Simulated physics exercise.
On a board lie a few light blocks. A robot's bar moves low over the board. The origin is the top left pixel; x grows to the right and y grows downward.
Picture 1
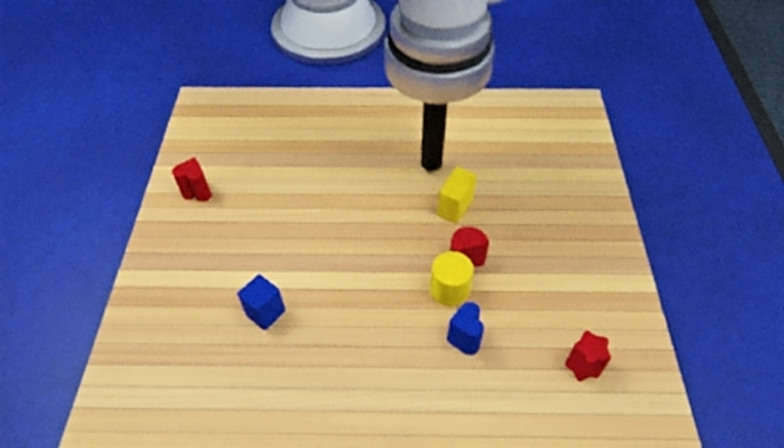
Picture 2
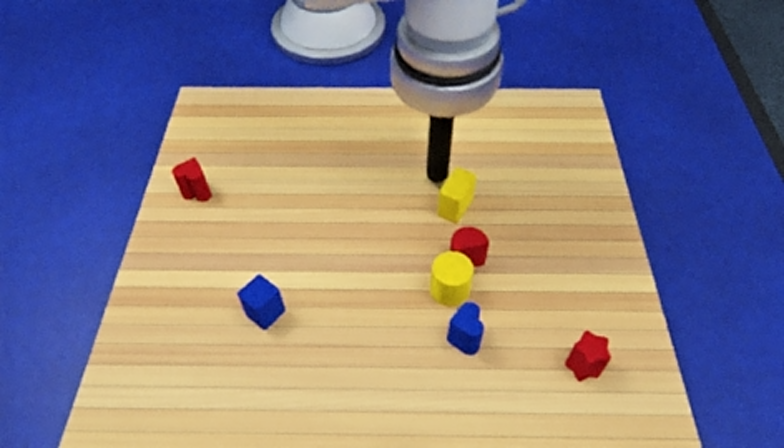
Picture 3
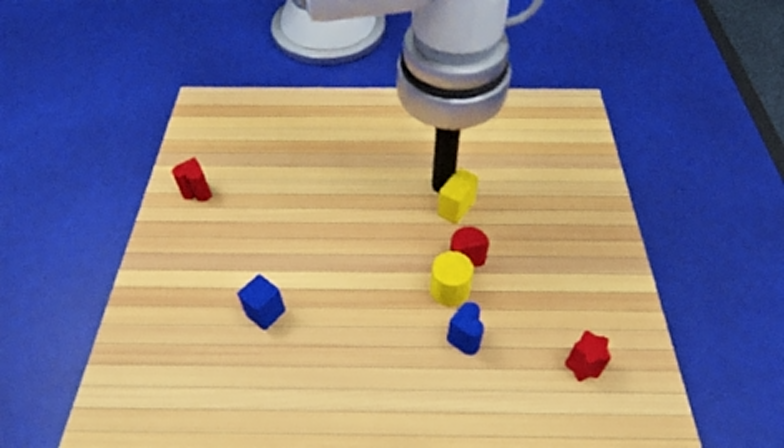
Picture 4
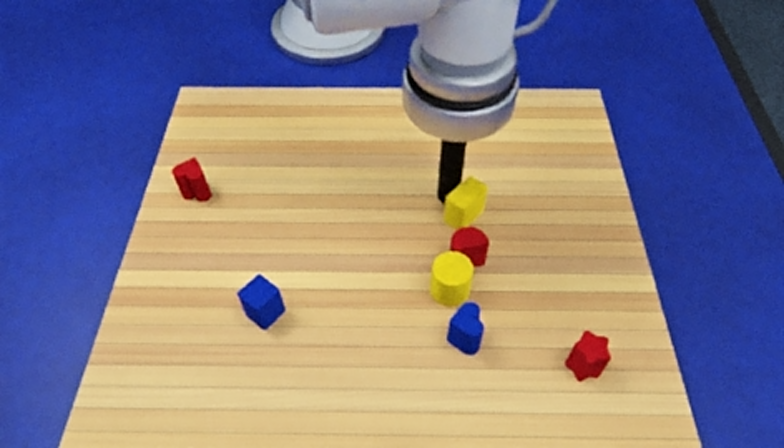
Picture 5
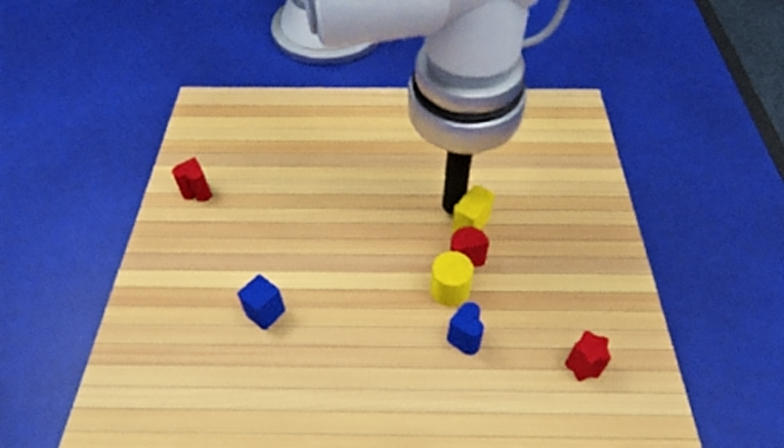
The video shows a robot arm with a black bar above a wooden board of red, yellow and blue blocks; the bar moves toward the yellow rectangular block, then nudges it slightly down and to the right.
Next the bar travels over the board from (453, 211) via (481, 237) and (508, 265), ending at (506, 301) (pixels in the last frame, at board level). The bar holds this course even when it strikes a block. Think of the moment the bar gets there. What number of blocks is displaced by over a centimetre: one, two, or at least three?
My answer is one.
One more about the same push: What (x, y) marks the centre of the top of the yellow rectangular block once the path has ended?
Located at (544, 251).
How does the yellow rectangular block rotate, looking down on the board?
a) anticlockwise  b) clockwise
My pick is a.
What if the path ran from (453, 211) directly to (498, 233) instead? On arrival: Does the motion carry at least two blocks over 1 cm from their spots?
In short: No.
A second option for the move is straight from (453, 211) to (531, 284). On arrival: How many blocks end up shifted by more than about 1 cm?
My count: 1.
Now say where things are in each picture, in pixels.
Lower end of the bar at (432, 163), tops of blocks, red half-round block at (469, 238), yellow rectangular block at (458, 183), in the first frame.
Bar at (437, 175), blocks as before, in the second frame.
Bar at (443, 185), blocks as before, in the third frame.
Bar at (448, 196), yellow rectangular block at (467, 192), in the fourth frame.
Bar at (454, 206), red half-round block at (469, 238), yellow rectangular block at (475, 201), in the fifth frame.
The first path, step by step. One third of the way, bar at (483, 233); yellow rectangular block at (508, 227).
Two thirds of the way, bar at (510, 261); yellow rectangular block at (541, 249), turned 25° anticlockwise.
At the end, bar at (507, 297); red half-round block not moved; yellow rectangular block at (544, 251), turned 35° anticlockwise.
